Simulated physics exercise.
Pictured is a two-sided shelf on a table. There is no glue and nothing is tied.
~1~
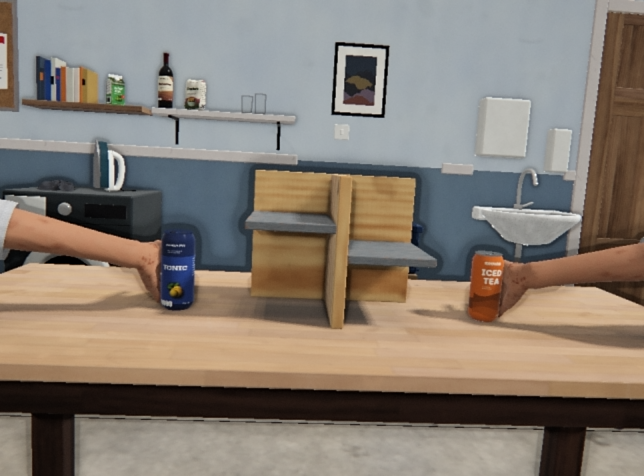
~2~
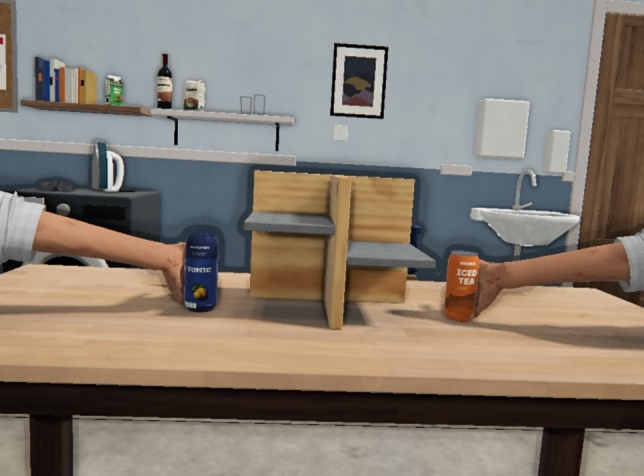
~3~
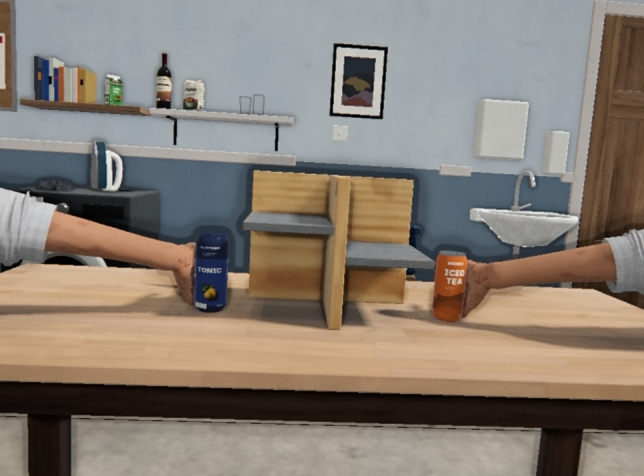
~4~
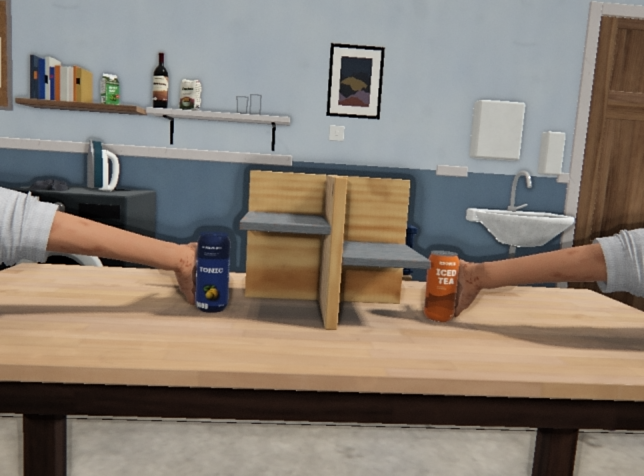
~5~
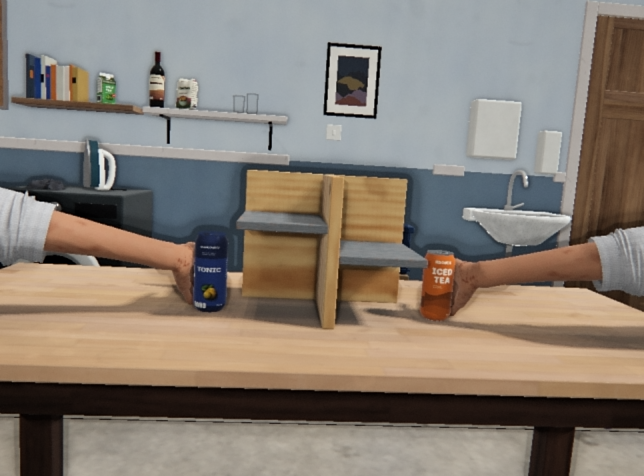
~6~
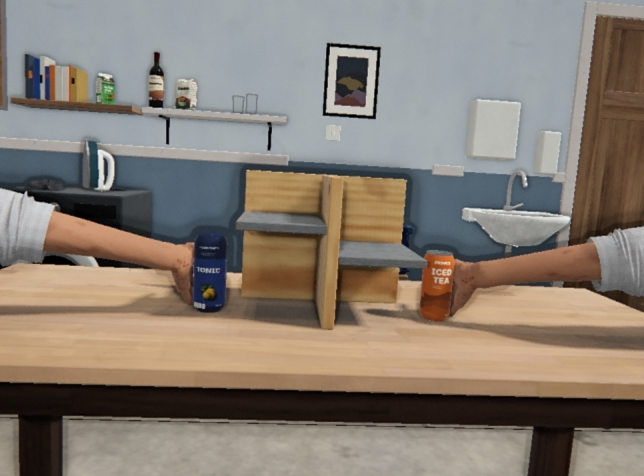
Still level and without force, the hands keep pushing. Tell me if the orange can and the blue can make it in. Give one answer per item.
As it turns out, the orange can stops at the shelf, the blue can goes under.
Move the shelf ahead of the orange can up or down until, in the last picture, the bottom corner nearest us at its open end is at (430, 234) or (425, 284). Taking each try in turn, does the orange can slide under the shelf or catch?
In turn it fits; gets stuck.
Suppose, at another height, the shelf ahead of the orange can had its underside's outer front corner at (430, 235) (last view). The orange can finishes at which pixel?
Near (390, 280).
Then, 0.22 s on from there, orange can sliding up to the opening near (429, 286); blue can sliding up to the opening near (218, 273).
Then, 0.38 s on from there, orange can stopped at the opening near (426, 285); blue can part of the way in near (237, 273).
Then, 0.54 s on from there, orange can stopped at the opening near (426, 285); blue can all the way in near (256, 274).
In the end, the orange can catches on the edge, near (426, 285); the blue can slides in, near (261, 274).
